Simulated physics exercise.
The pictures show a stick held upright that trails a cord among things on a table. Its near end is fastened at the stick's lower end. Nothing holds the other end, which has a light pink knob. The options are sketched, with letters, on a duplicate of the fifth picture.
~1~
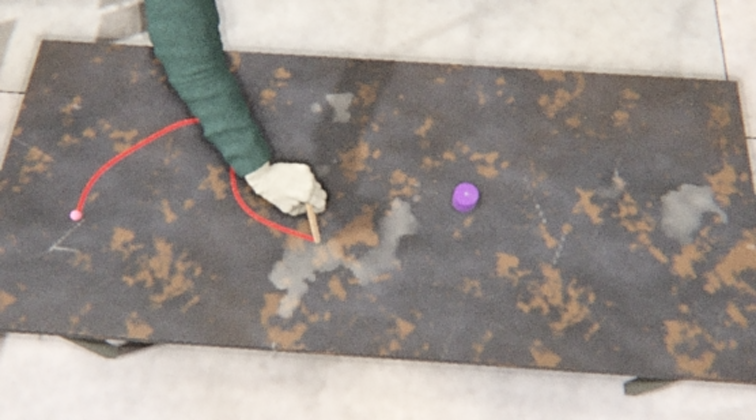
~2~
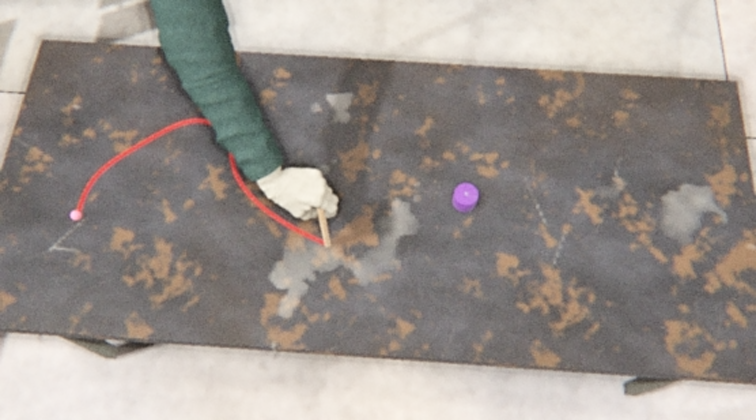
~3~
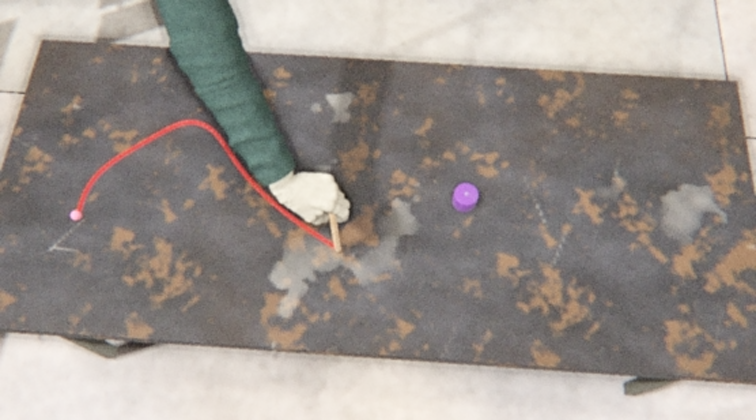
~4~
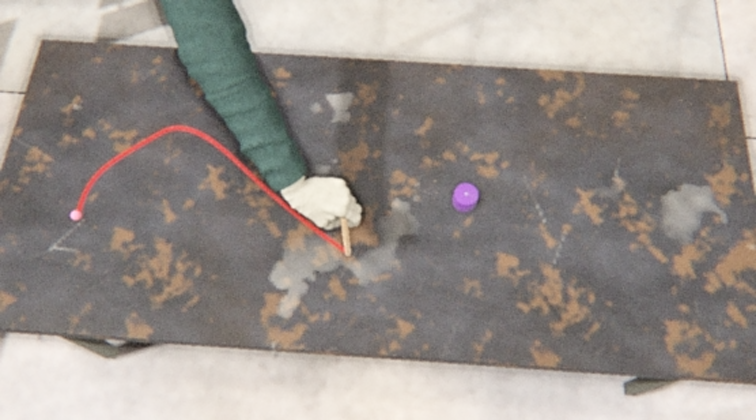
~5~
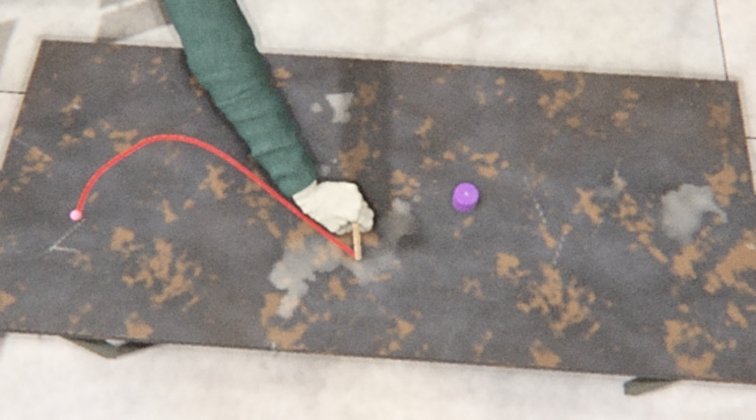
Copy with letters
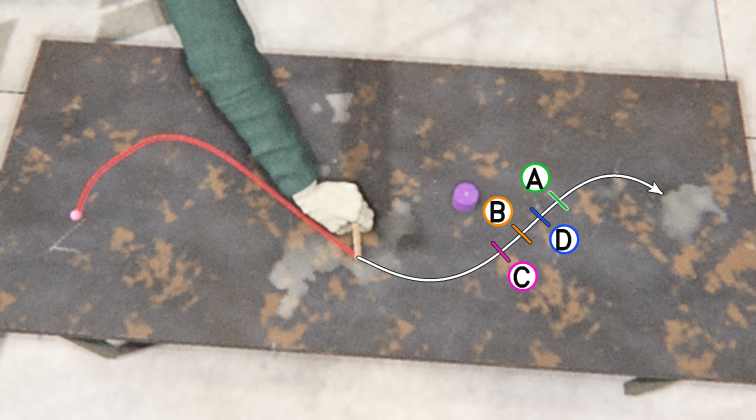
A gloved hand drags a stick slowly rightward across the table, trailing a red cord.
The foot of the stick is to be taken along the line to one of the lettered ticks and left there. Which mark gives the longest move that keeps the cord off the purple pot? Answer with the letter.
At A, and not beyond.
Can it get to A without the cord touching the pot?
Yes.
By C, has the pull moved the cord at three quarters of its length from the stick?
By then, yes.
On the marked copy, A at (559, 201); B at (522, 234); C at (501, 252); D at (540, 217); the route from (358, 258) via (522, 234) to (662, 193).
Following A. Soon after the start, foot of the stick (439, 280), middle of the cord (262, 210), free end (87, 198).
Later, foot of the stick (510, 245), middle of the cord (318, 229), free end (141, 190).
In the end, foot of the stick (558, 201), middle of the cord (372, 223), free end (191, 200); nothing has been touched.
As for the rest, B is safe but short; C is safe but short; D is safe but short.
